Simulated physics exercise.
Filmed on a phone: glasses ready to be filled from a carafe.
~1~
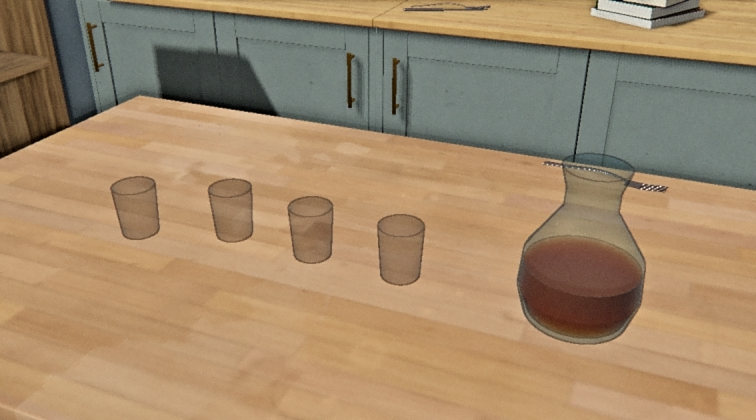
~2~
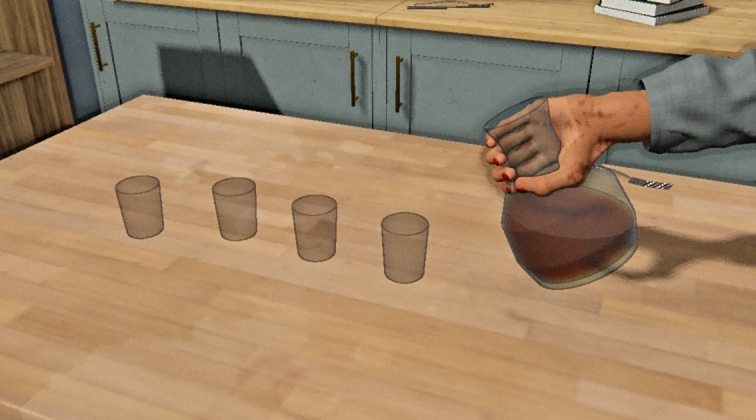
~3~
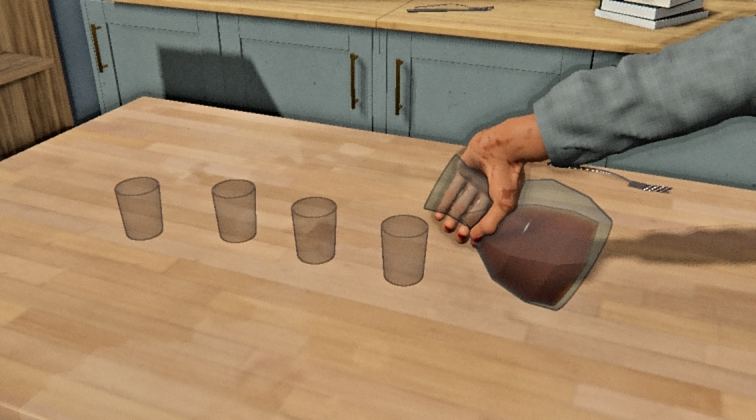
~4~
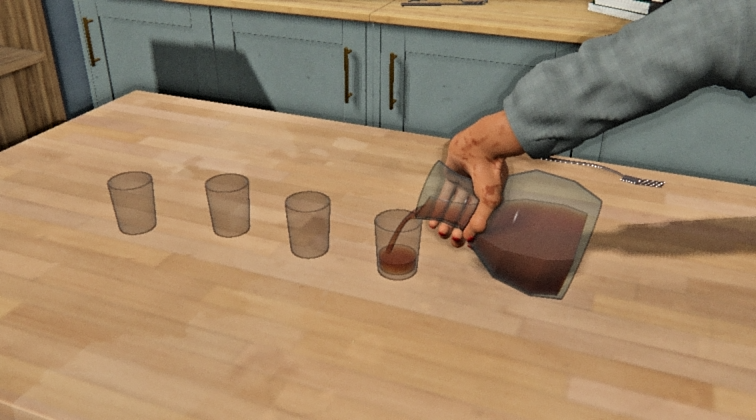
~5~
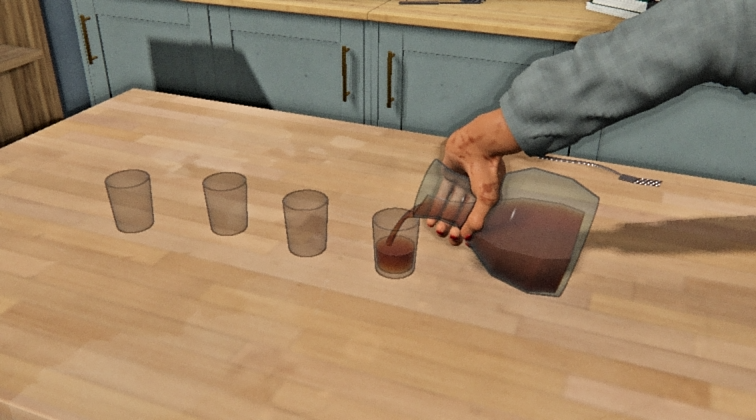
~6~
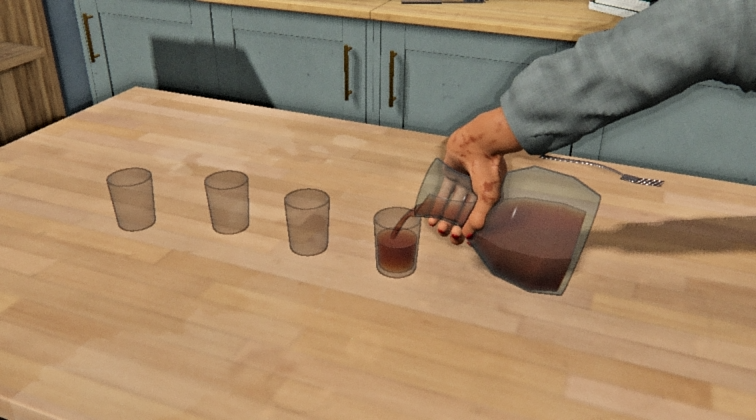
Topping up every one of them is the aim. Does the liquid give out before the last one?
The supply keeps up.
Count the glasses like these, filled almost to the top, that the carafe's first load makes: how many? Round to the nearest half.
Count: Around 7.0 of them.
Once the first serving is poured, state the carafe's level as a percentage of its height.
Level: Near 30 per cent.
A moment on, the first is about three quarters full.
Further on, the first is done and the carafe has nearly all of its load.
When it is over, all four are full and about half of the tea is over.
